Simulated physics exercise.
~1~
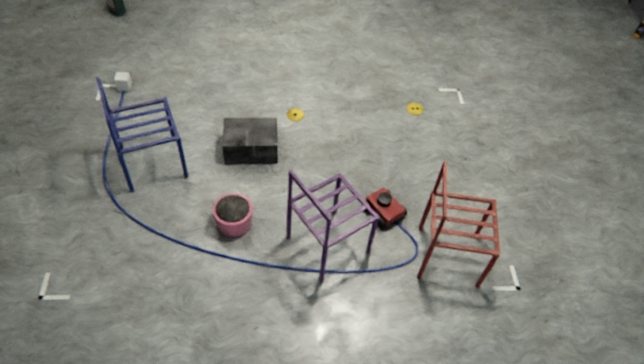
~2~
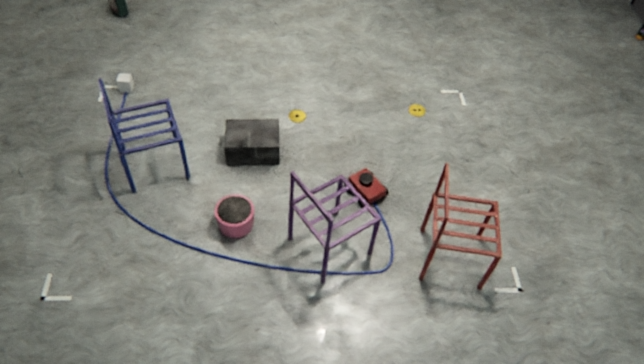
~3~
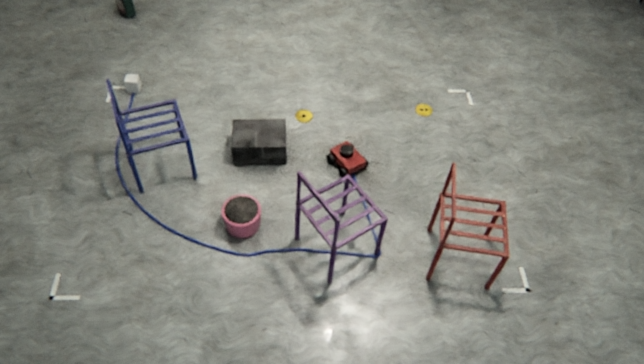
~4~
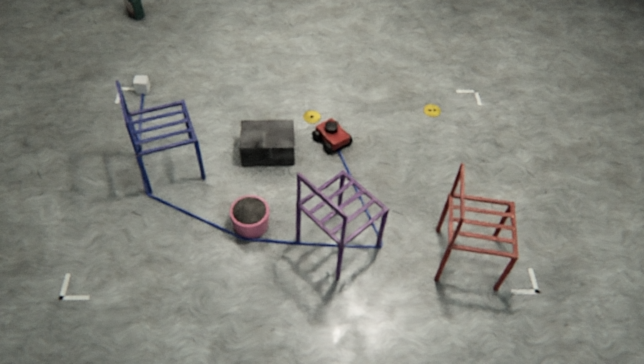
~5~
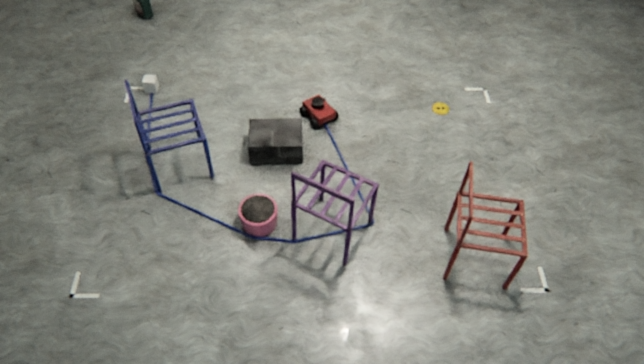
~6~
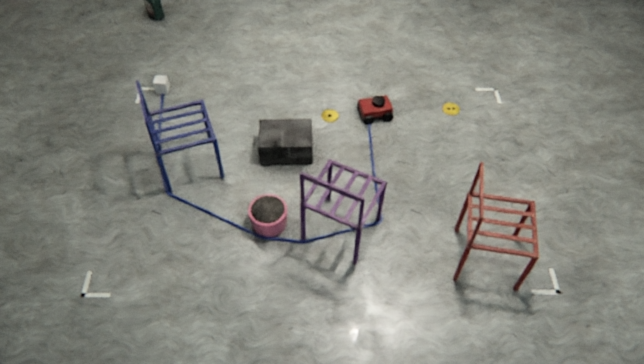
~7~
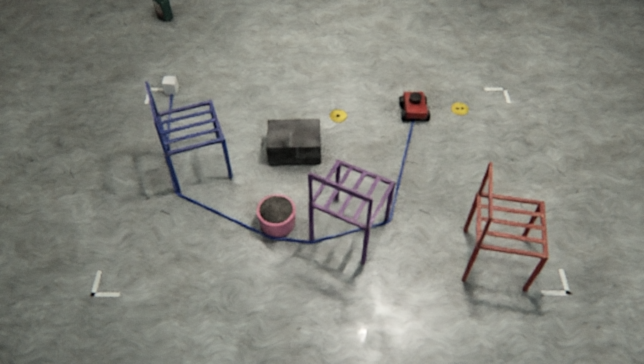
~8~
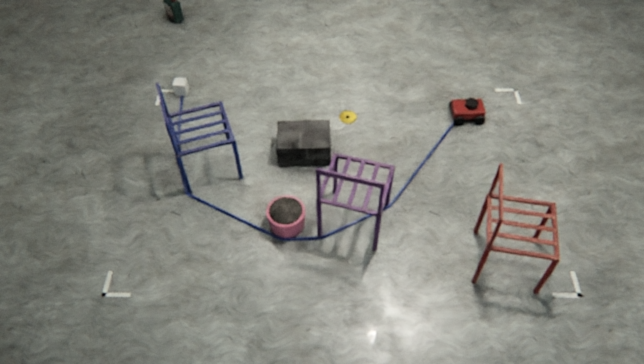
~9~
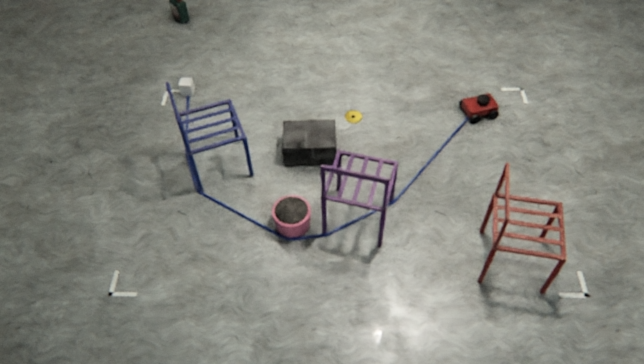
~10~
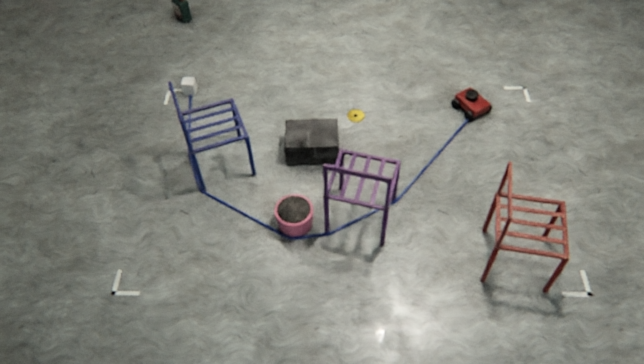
A grey concrete floor with white corner marks and two yellow dotted discs is seen from high above, the view drifting slightly left. A blue chair stands at left, a black crate and pink pot near the middle, a purple chair right of them and a red chair at right. A small red cart trailing a blue lead rolls up and left past the purple chair to the first yellow mark, and the lead tightens, shifting that chair slightly. The cart then drives right to the second mark, nudging the purple chair again. It stops at upper right, the lead still attached and all chairs upright.
